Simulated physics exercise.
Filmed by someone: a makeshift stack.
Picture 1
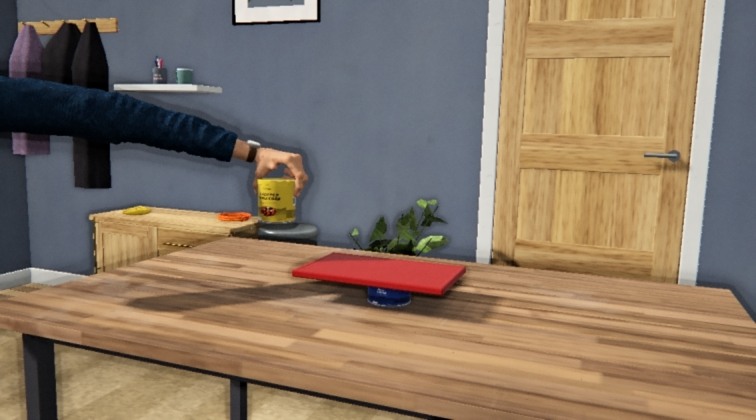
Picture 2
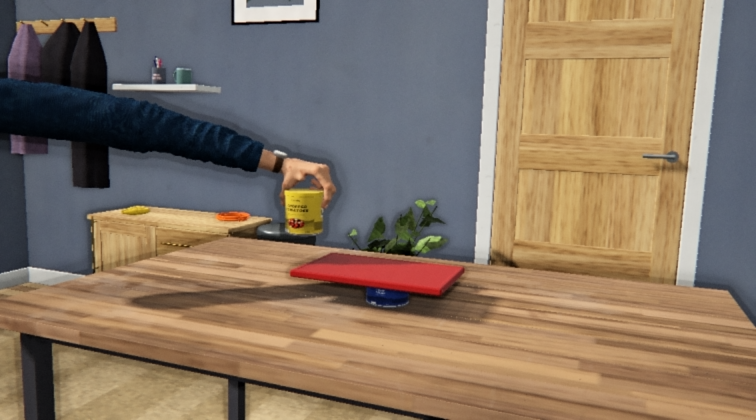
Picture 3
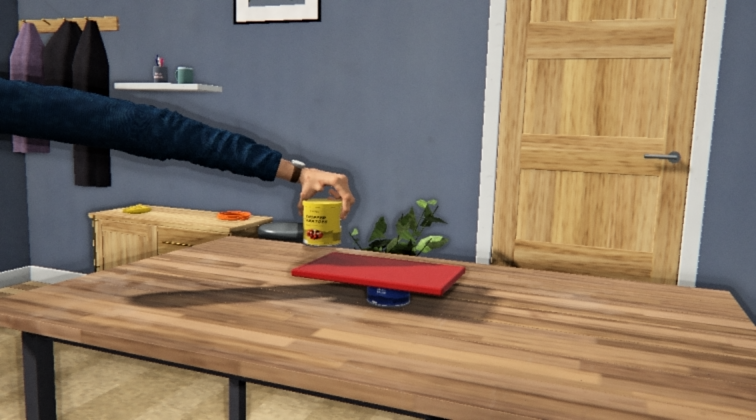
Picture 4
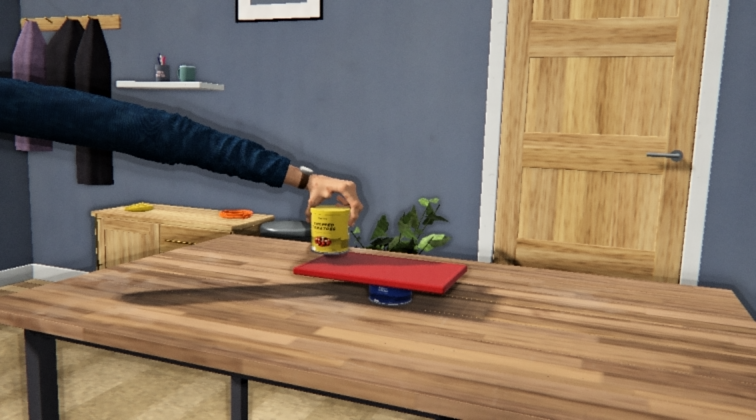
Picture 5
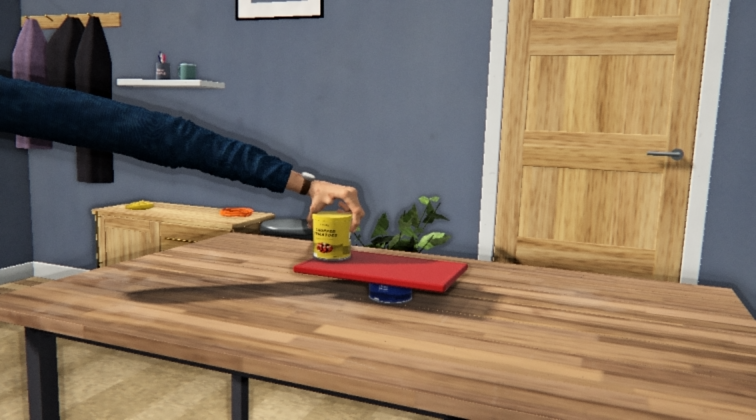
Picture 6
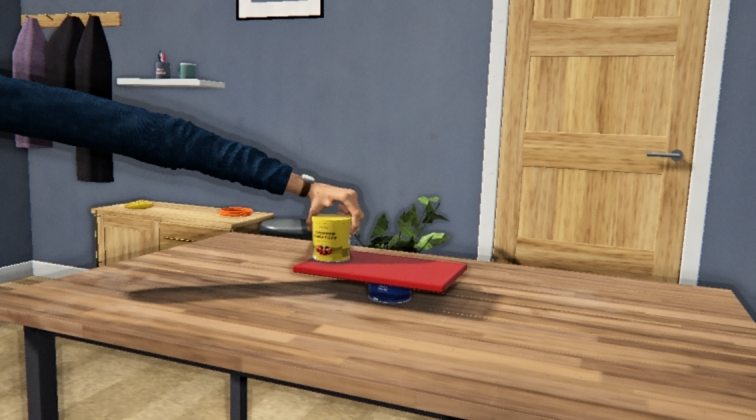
In a room with a wooden table, a hand moved a yellow tin rightward and down onto the left part of a red board resting on a blue object, and kept its fingers there.
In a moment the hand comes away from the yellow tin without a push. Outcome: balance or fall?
It falters.
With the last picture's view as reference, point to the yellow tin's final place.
It finishes at about (288, 266).
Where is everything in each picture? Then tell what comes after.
The first picture shows still above its spot; yellow tin (277, 200).
The second picture shows still above its spot; yellow tin (304, 212).
The third picture shows still above its spot; yellow tin (323, 223).
The fourth picture shows still above its spot; yellow tin (330, 229).
The fifth picture shows in place under the hand; yellow tin (332, 236).
The sixth picture shows in place under the hand; yellow tin (332, 238).
Then, 0.40 s after the last picture, yellow tin now fallen; red lid tipped 25° from how it was.
Then, 0.80 s after the last picture, red lid tipped 4° from how it was.
At rest, fallen, yellow tin; the other 2 in place. Seen from the same camera at the end, yellow tin near (288, 266). The stack loses its balance.
